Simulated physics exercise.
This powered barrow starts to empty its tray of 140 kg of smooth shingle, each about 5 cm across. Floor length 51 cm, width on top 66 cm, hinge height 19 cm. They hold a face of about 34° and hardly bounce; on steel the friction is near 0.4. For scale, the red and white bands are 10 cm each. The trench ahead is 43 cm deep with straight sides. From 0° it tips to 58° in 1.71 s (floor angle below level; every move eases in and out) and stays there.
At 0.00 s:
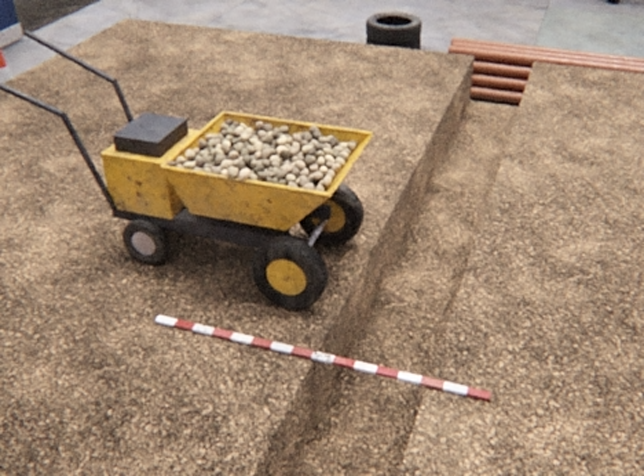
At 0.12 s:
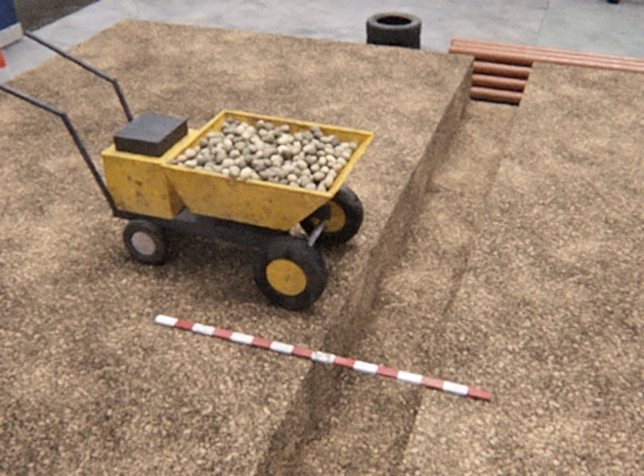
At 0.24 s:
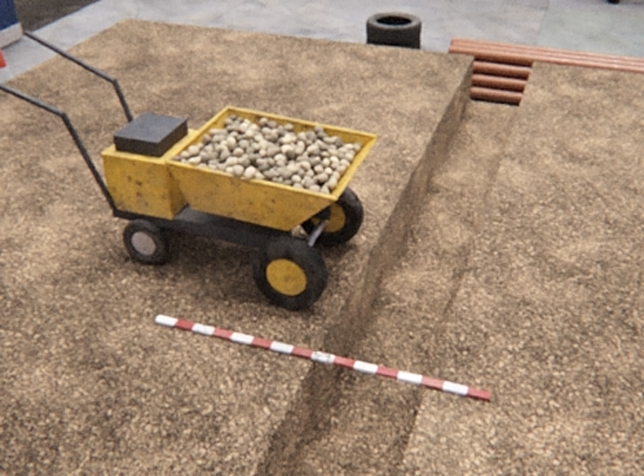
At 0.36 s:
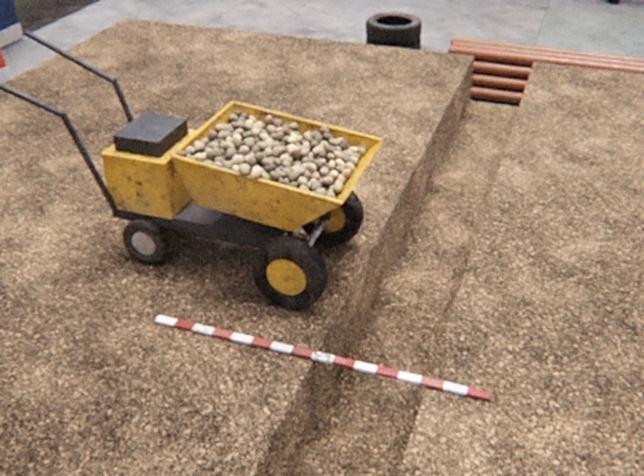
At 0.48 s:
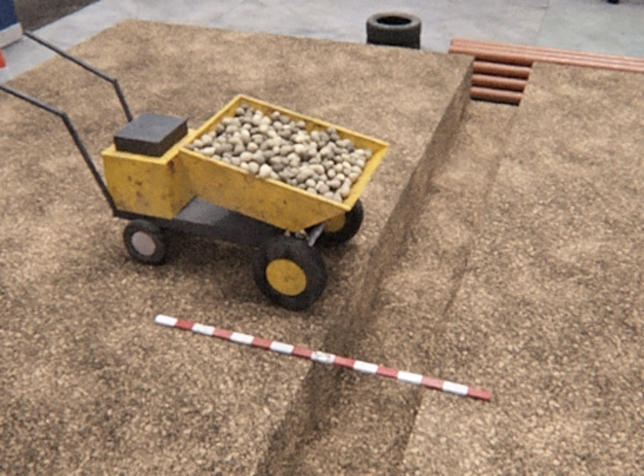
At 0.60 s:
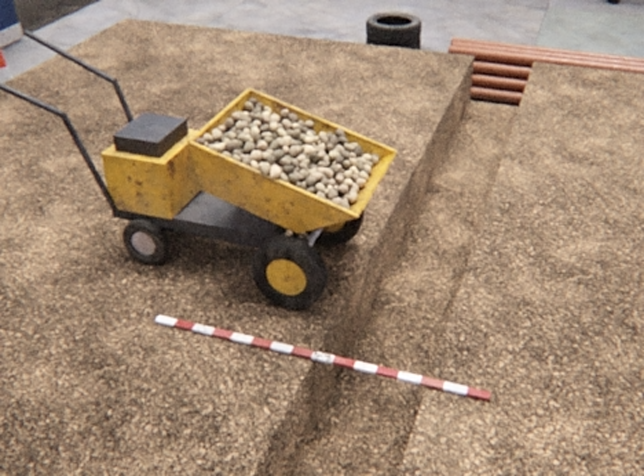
The yellow tray of a small barrow, heaped with smooth grey and tan stones, starts level and tilts slowly down to the right, its rear edge lifting away from the yellow box behind. The barrow stands left on brown gravelly ground, with black handles and tyres, beside a straight-sided trench. Seen from above by a still camera, a red-and-white rod lies in front, and a tyre and reddish pipes sit behind.
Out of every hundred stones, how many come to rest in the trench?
Some 75 per cent of it.
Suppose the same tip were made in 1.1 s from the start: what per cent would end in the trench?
Then about 65 per cent.
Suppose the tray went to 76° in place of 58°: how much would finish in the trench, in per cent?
Then about 75 per cent.
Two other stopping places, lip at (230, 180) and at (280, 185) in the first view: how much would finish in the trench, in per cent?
About 80 and 100 per cent.
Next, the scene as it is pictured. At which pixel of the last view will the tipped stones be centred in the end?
Their middle is at about (431, 346).
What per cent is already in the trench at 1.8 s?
Some 30 per cent.
After 1.3 s the floor is at 49°; 99 % in the tray, 1 % in the trench; the foremost stones are at (408, 246).
After 1.8 s the floor is at 58°; 60 % in the tray, 29 % in the trench, 11 % past the trench; the foremost stones are at (507, 303).
After 2.2 s the floor is at 58°; 34 % in the tray, 42 % in the trench, 24 % past the trench; the foremost stones are at (597, 323).
After 4.1 s the floor is at 58°; 0 % in the tray, 75 % in the trench, 25 % past the trench; the foremost stones are past the picture's edge.
